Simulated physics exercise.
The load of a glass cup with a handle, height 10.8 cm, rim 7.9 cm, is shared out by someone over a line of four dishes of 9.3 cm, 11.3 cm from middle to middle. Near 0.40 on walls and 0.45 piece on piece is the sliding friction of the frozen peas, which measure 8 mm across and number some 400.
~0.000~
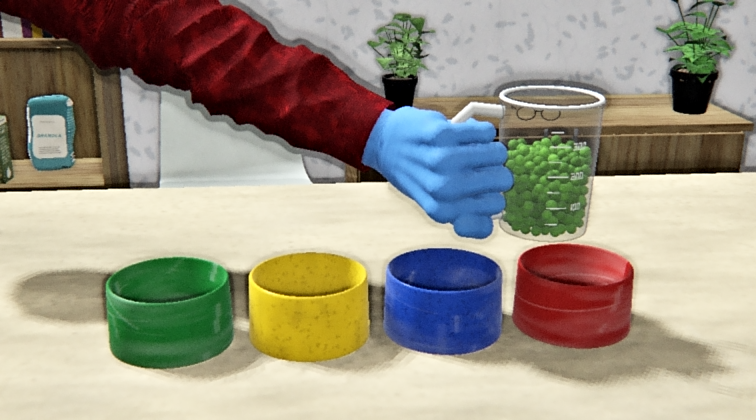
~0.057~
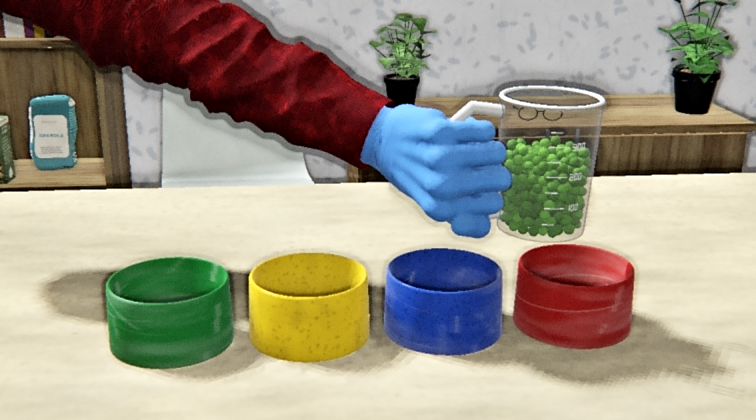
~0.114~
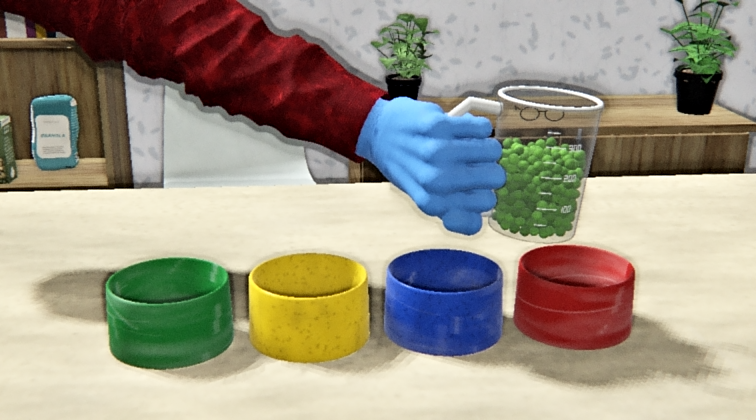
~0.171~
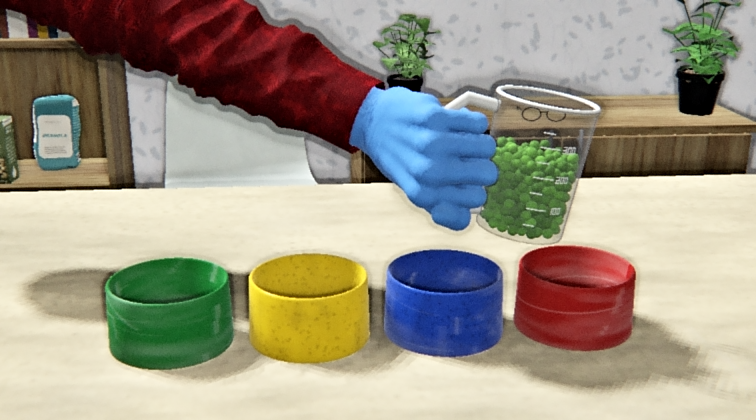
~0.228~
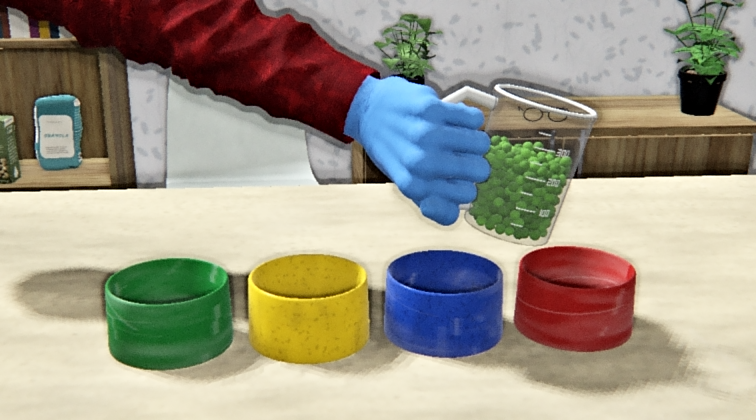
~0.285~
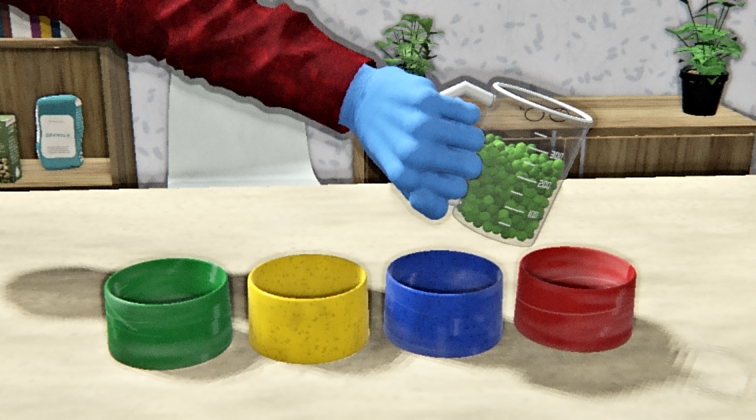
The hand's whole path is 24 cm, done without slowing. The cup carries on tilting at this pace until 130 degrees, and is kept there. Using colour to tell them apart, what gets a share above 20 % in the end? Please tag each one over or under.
Red - under; blue - over; green - under; yellow - under; counter - over.
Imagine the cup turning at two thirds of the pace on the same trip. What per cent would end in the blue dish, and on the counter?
Result - blue: 0; counter: 10.
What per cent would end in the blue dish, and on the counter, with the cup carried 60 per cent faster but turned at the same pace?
Shares - blue 0, counter 0.
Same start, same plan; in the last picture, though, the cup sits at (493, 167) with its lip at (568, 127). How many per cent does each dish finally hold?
You'd end up with red at 0, blue at 0, green at 0 and yellow at 80.
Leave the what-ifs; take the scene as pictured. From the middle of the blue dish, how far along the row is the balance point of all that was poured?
Some 3 centimetres out on the left-hand side of that dish.
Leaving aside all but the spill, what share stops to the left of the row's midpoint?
40 %.
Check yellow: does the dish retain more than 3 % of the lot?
Result for yellow: Yes, it does.
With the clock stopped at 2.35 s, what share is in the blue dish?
Close to 60 per cent at that point.
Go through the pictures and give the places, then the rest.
In the first picture, cup at (547, 163), tilt 0 degrees, lip at (600, 97), moved 0.0 cm; middle of the pieces at (550, 186); red dish at (575, 265); blue dish at (444, 270); yellow dish at (309, 275); green dish at (168, 280).
In the second picture, cup at (546, 164), tilt 1 degrees, lip at (600, 98), moved 0.2 cm; middle of the pieces at (548, 186).
In the third picture, cup at (541, 164), tilt 4 degrees, lip at (598, 102), moved 0.6 cm; middle of the pieces at (542, 187).
In the fourth picture, cup at (533, 165), tilt 9 degrees, lip at (595, 107), moved 1.3 cm; middle of the pieces at (533, 188).
In the fifth picture, cup at (525, 166), tilt 14 degrees, lip at (592, 112), moved 1.9 cm; middle of the pieces at (523, 189).
In the sixth picture, cup at (517, 166), tilt 18 degrees, lip at (588, 118), moved 2.6 cm; middle of the pieces at (513, 189); red dish at (577, 268); blue dish at (445, 272); yellow dish at (308, 277); green dish at (167, 281). The cup turns about 80 degrees a second and travels 11 cm a second.
After 1.15 s, tilt 89 degrees; cup holds 100 %.
After 1.72 s, tilt 130 degrees; cup holds 10 %, blue 60 %, yellow 5 %.
After 2.35 s, tilt 130 degrees; cup holds 0 %, blue 60 %, yellow 10 %.
In the end, at 2.8 s, red 0 %, blue 60 %, green 0 %, yellow 10 %, counter 30 %.
